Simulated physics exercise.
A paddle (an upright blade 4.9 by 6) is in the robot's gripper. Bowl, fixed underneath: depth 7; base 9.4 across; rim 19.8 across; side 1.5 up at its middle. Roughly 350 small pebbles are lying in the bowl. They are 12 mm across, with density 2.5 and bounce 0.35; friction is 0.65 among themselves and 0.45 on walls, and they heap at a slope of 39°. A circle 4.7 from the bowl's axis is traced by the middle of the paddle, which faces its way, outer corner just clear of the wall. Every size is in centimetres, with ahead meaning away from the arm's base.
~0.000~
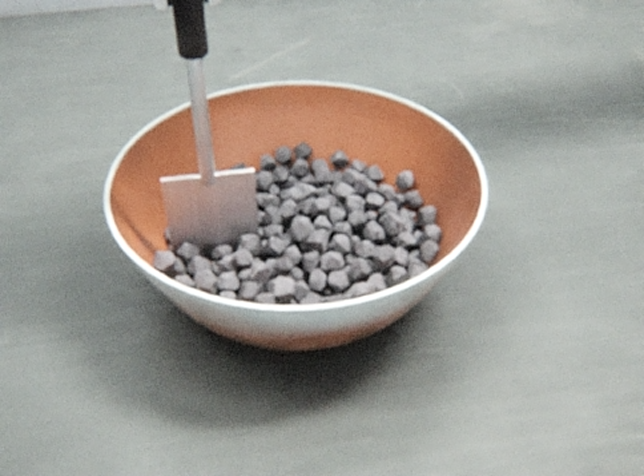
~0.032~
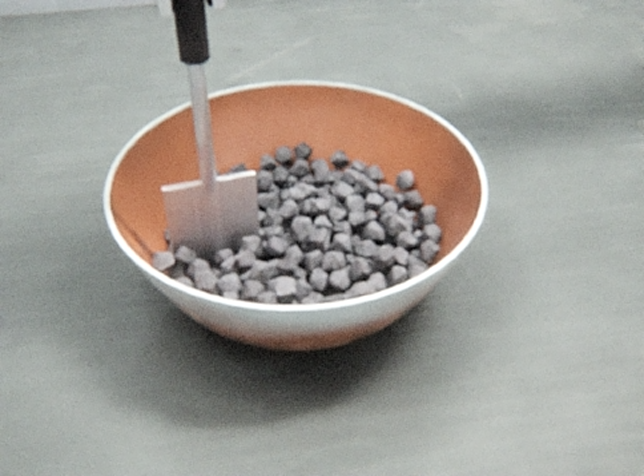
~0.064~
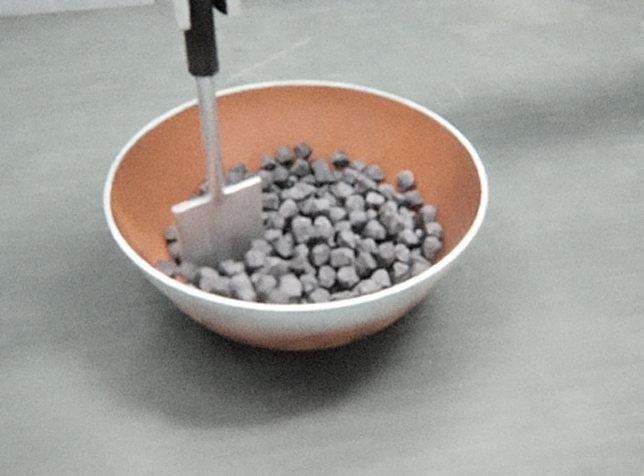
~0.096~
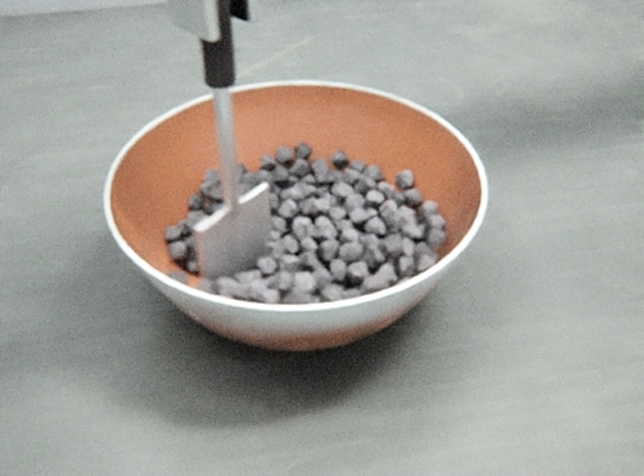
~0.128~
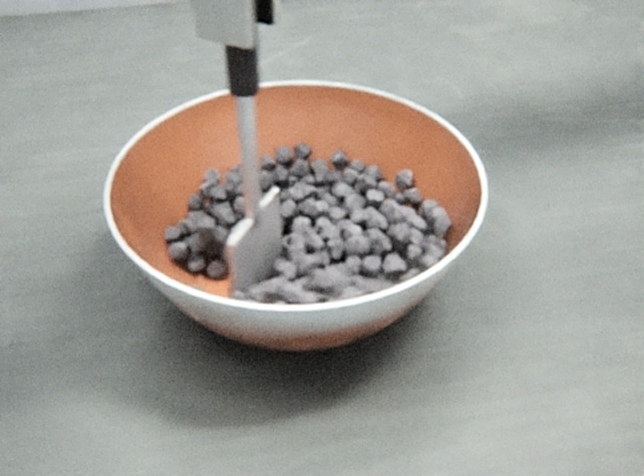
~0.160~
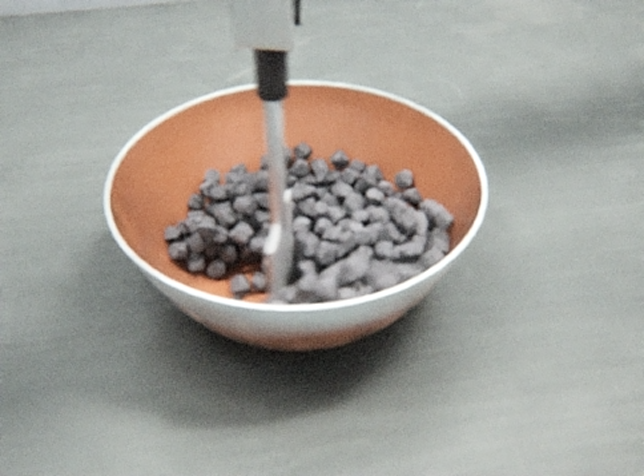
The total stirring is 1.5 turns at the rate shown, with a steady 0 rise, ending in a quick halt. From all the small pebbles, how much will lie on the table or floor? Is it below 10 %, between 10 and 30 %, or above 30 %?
Between 10 and 30 %.
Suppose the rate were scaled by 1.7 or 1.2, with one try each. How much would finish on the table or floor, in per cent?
Around 40 percent on the first try and 30 percent on the second.
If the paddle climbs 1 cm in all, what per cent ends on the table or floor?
Roughly 20 per cent.
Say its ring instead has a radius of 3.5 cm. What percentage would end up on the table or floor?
It would be close to 5 per cent then.
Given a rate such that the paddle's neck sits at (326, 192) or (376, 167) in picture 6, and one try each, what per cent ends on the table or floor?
Close to 35 and 45 in a hundred.
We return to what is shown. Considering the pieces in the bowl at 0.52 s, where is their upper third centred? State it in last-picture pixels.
Around (233, 140).
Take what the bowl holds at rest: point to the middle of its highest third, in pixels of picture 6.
It is centred near (352, 147).
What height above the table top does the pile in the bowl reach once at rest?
Measured height: Some 8.5 cm.
After 0.52 s, 254° round, highest piece 9 above the table; 332 in the bowl, 11 on the table or floor, 4 in flight or on the tool.
After 0.89 s, 78° round, highest piece 9 above the table; 303 in the bowl, 34 on the table or floor, 10 in flight or on the tool.
After 1.27 s, 180° round, highest piece 8 above the table; 282 in the bowl, 64 on the table or floor, 1 in flight or on the tool.
After 1.97 s, 180° round, highest piece 8 above the table; 281 in the bowl, 66 on the table or floor.
At rest, 281 in the bowl, 66 on the table or floor. That is 19 % on the table or floor.
